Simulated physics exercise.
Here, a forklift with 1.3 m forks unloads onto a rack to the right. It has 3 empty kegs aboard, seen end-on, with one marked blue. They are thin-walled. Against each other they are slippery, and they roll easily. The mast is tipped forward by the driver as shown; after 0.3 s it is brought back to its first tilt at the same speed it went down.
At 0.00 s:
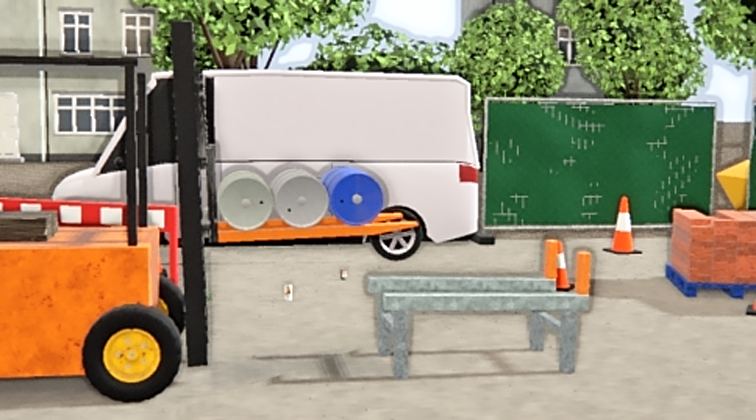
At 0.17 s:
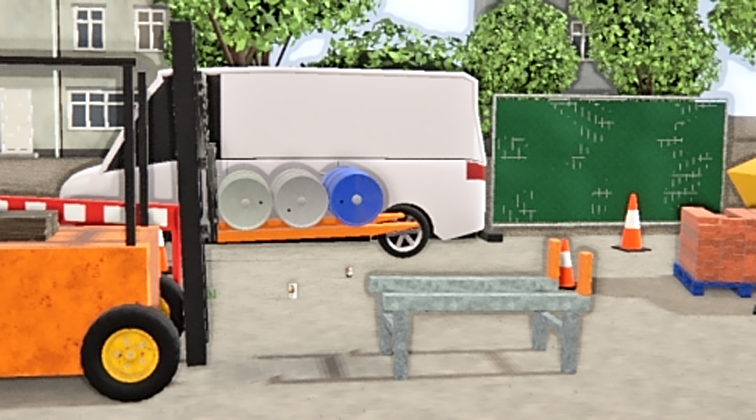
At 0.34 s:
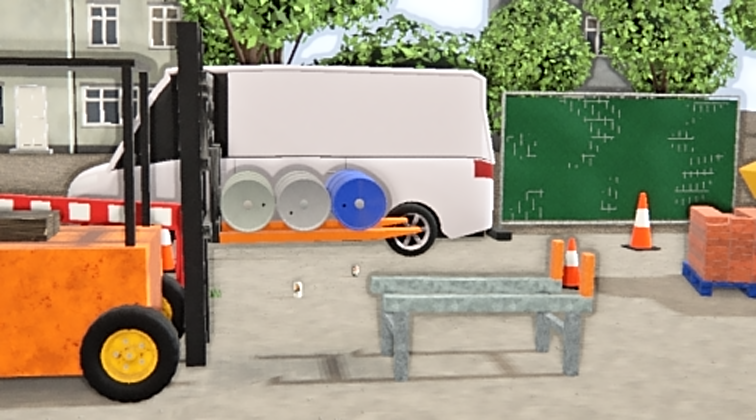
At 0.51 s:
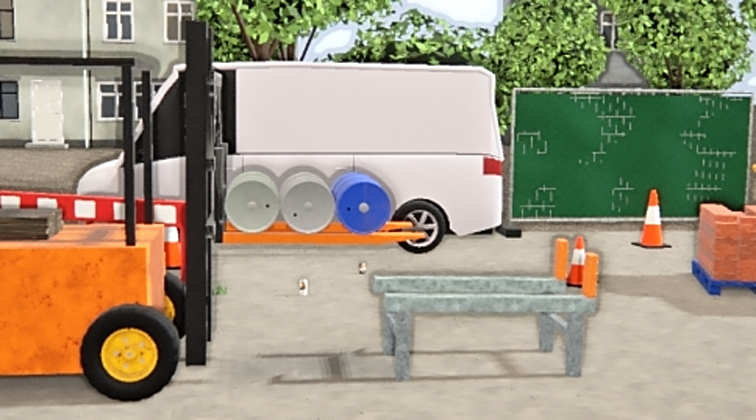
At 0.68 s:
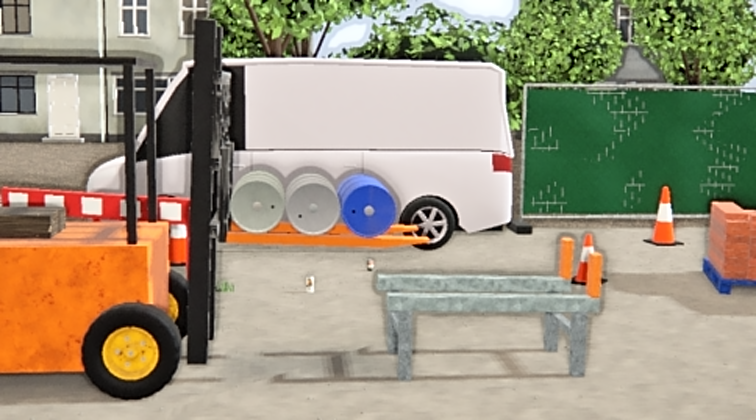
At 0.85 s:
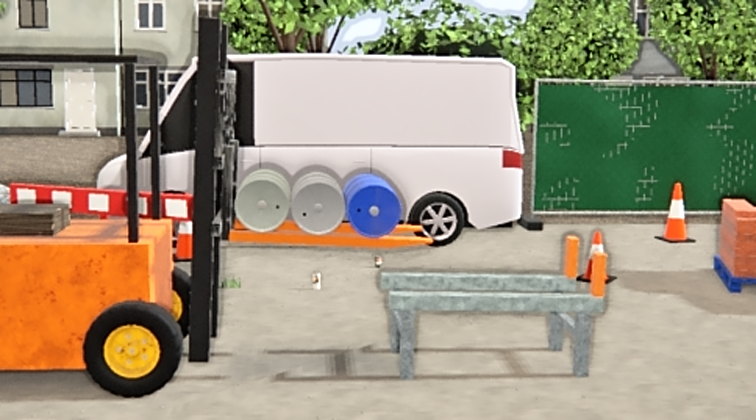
The footage shows an orange forklift tilting its mast slightly forward, its fork tips dipping beside a grey rack, while two grey kegs and a blue one stay side by side aboard and the background drifts right.
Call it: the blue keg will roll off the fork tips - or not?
Not.
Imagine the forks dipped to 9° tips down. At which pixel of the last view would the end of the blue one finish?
I'd put it somewhere near (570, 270).
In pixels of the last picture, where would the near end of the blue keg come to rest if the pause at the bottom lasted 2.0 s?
It would finish close to (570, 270) in the last picture.
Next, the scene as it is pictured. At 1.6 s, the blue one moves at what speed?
It's going at around 0.2 m/s.
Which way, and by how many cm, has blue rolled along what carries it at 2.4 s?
Blue has moved 25 to the right.
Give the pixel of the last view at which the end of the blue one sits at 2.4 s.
Roughly at (400, 196) in the last picture.
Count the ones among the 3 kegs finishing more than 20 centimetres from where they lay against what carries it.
The number is 0.
By 1.6 s, blue is on the forks, 25 cm from the tips, rolling right; 0 gone from the forks.
By 2.4 s, blue is on the forks, 15 cm from the tips; 0 gone from the forks.
By 3.3 s, blue is on the forks, 25 cm from the tips, rolling left; 0 gone from the forks.
Finally (4.4 s), blue is on the forks, 40 cm from the tips; 0 gone from the forks.
